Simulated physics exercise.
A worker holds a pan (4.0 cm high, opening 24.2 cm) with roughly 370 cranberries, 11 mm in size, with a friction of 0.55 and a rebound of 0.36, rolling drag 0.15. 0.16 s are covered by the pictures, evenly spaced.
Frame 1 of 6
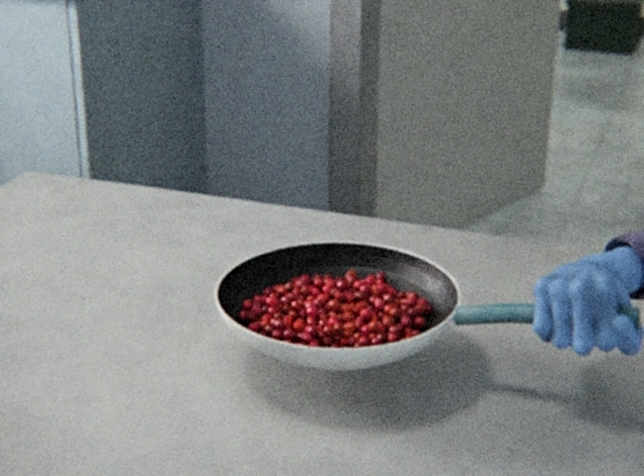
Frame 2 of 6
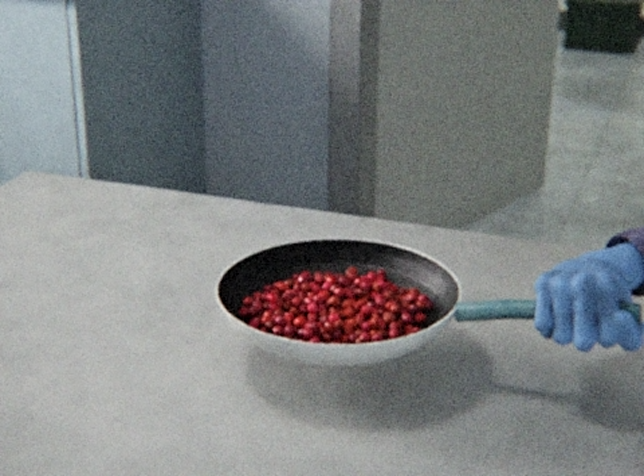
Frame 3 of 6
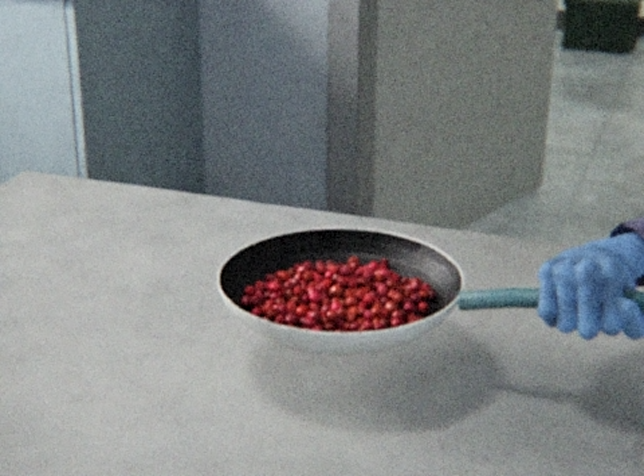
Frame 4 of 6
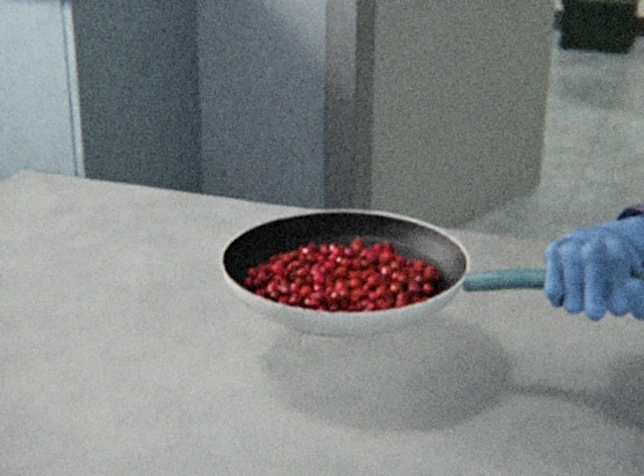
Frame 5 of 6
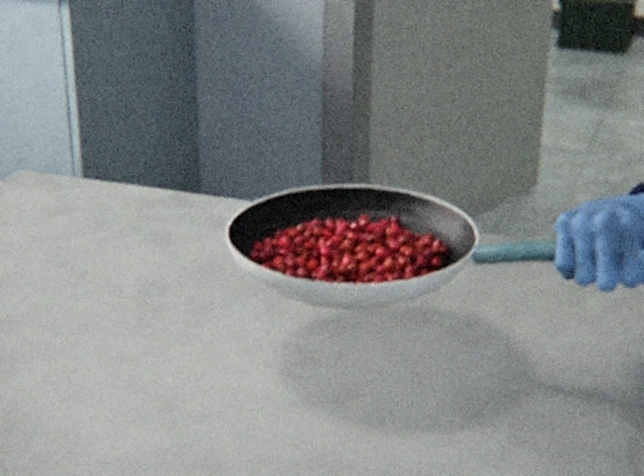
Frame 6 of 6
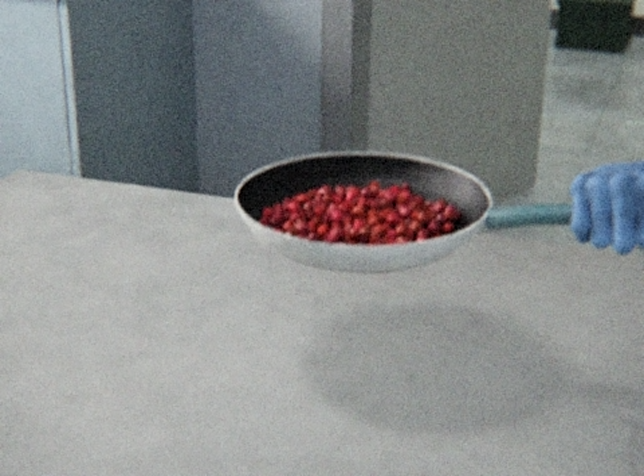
A blue-gloved hand held a dark-lined pan of red cranberries by its teal handle just above a gray table, then raised it level, slowly at first and then faster, drifting slightly right.
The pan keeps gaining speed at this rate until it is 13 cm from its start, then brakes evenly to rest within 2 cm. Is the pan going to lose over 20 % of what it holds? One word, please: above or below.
Above.
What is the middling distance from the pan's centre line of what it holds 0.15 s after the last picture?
Roughly 7.0 cm from the centre line.
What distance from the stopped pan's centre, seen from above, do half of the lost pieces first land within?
About 20 cm.
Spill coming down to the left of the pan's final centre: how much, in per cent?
I'd put it at close to 0 in a hundred.
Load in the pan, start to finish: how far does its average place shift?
Displacement: Around 5.5 cm.
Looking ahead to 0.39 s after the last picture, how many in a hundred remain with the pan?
Some 65 %.
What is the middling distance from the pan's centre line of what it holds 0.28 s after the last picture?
Around 8.5 cm.
Then, 0.15 s after the last picture, pan 70 %, in the air 30 %; middle of the pieces not yet landed near (430, 118).
Then, 0.28 s after the last picture, pan 65 %, in the air 35 %; middle of the pieces not yet landed near (479, 193).
Then, 0.39 s after the last picture, fallen right of where it stops 30 %, pan 65 %, in the air 10 %; middle of the pieces not yet landed near (468, 231).
Then, 0.50 s after the last picture, fallen right of where it stops 35 %, pan 65 %; middle of the pieces not yet landed near (434, 195).
In the end, fallen right of where it stops 35 %, pan 65 %.
